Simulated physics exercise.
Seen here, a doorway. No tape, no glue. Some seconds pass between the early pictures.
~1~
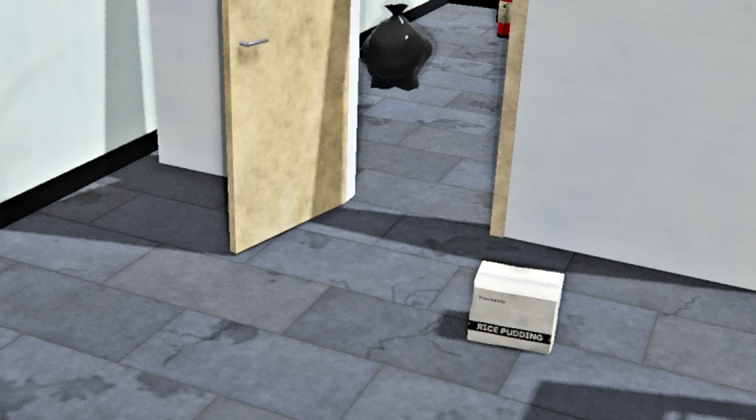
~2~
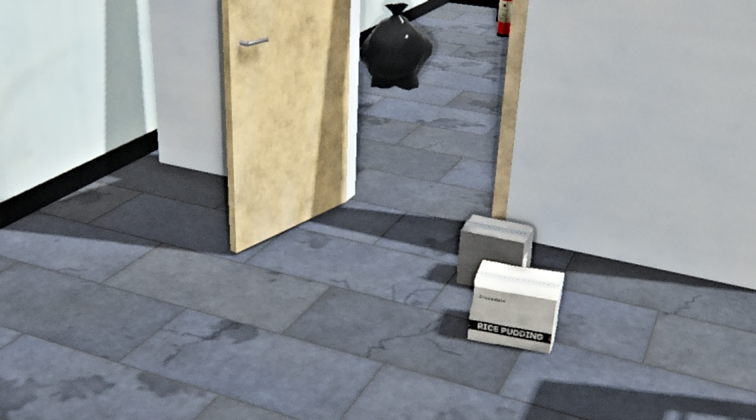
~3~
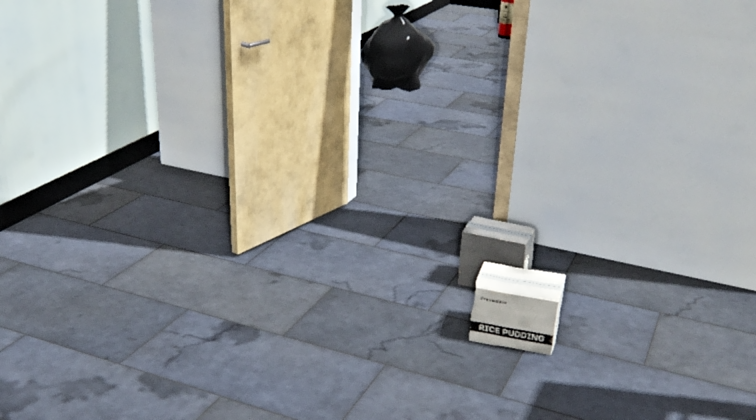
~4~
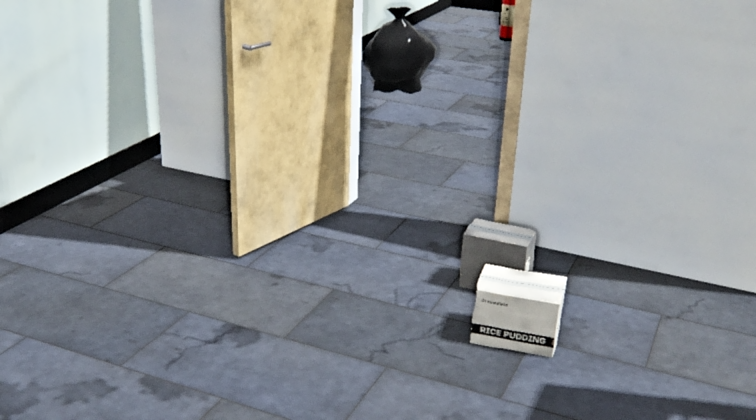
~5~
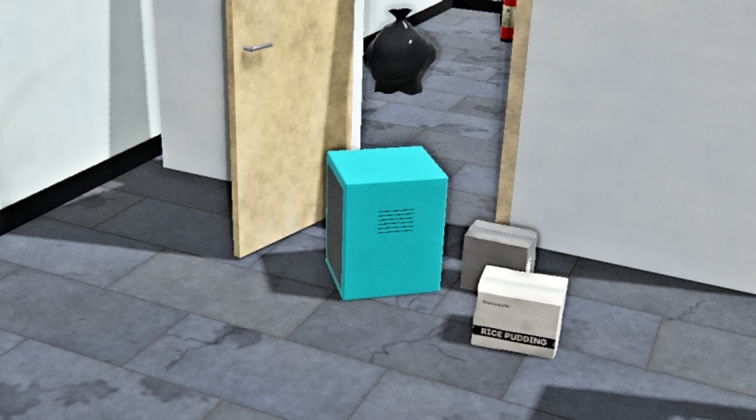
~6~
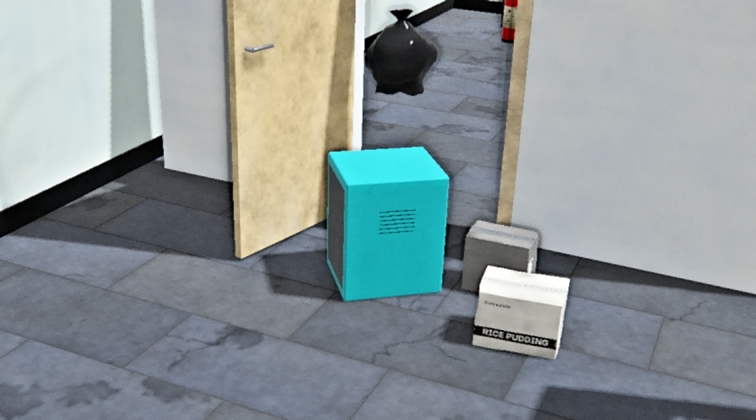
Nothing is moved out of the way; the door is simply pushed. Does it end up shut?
Outcome: The door stops short.
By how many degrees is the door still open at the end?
Some 55° open.
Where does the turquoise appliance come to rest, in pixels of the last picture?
At about (431, 227).
Then, 0.70 s past the last view, open by 74°.
Then, 1.10 s past the last view, open by 61°; turquoise appliance displaced a little near (417, 227); grey box displaced a little.
Finally, open by 56°; moved from the start, turquoise appliance; the other 2 still in place. Final places as the last picture's camera would see them, turquoise appliance near (431, 227).
